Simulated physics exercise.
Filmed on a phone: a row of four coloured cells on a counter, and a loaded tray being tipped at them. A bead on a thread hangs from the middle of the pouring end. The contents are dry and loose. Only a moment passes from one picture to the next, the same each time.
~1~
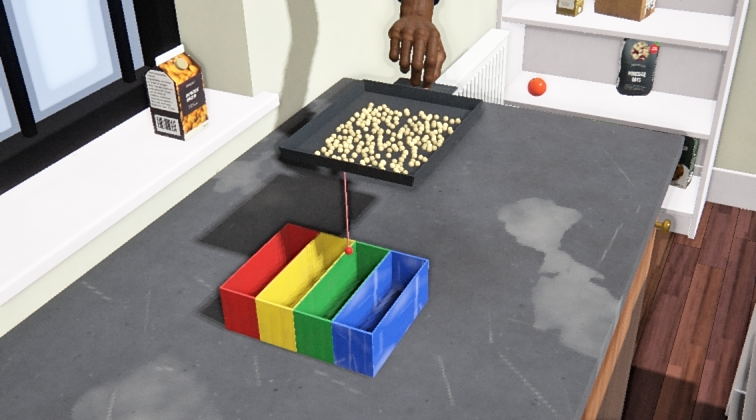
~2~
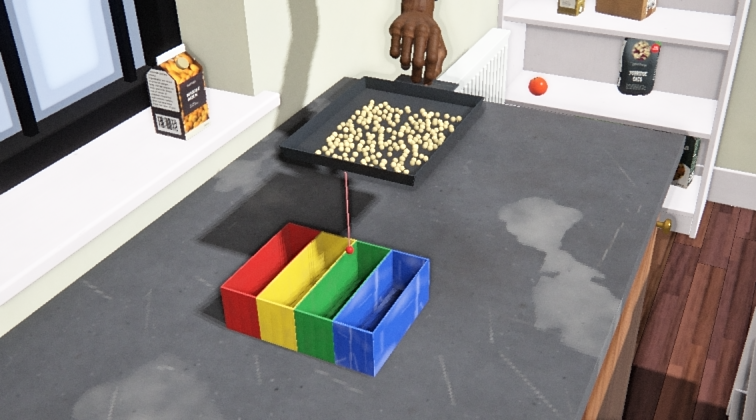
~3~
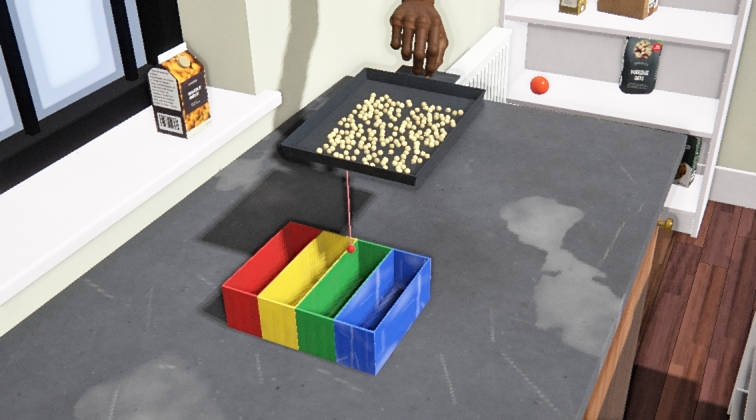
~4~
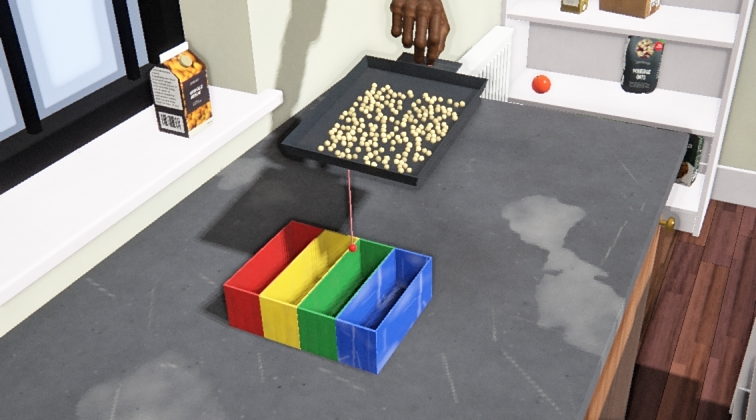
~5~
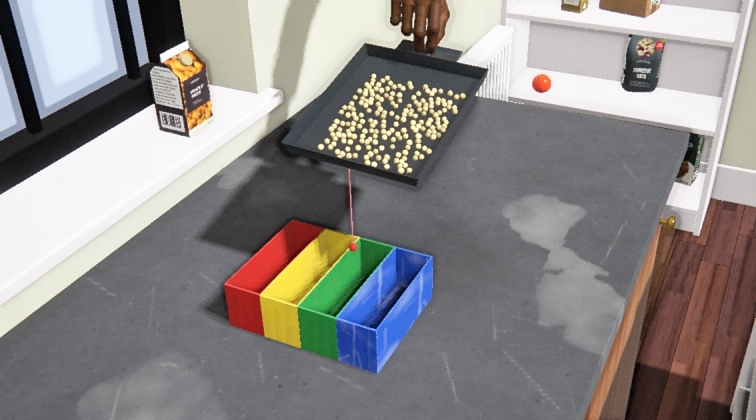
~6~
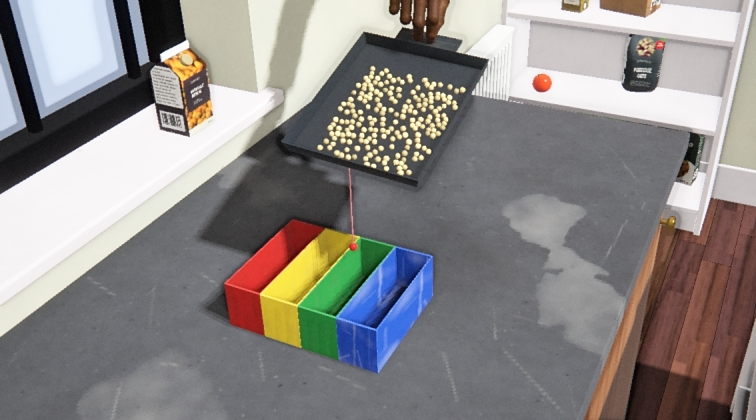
A hand gradually tilting a dark tray of soya beans toward a row of red, yellow, green and blue cells.
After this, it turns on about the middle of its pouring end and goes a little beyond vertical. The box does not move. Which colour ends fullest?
The blue cell gets the most.
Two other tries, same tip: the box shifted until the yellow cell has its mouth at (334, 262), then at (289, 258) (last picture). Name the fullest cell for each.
First blue, then the cell in blue.
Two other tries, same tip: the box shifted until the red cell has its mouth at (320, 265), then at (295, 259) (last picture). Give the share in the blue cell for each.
The first gives 10 %, the second 50 %.
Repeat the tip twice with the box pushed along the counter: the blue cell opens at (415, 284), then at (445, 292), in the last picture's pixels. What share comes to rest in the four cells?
In turn 100 and 100 in a hundred.
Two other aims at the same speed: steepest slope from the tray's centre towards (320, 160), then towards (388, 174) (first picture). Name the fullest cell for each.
The first try: Red. The second: That blue cell.
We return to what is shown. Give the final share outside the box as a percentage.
Some 20 per cent.
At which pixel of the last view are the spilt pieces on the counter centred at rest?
Near (434, 359).
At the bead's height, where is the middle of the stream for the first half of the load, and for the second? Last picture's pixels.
The first part at (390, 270); the rest at (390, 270).
Shortly afterwards, tray tipped steeply; all but a few on the tray; only a few in the blue cell; a little falling or outside the box.
Next, tray tipped right over; near a third on the tray; a little in the blue cell; only a few in the green cell; only a few in the yellow cell; near half falling or outside the box.
Some moments later, tray tipped past a quarter turn; near half in the blue cell; near a quarter in the green cell; only a few in the yellow cell; near a quarter falling or outside the box.
In the end, tray tipped past a quarter turn; near half in the blue cell; near a quarter in the green cell; only a few in the yellow cell; none at all in the red cell; near a quarter outside the box.
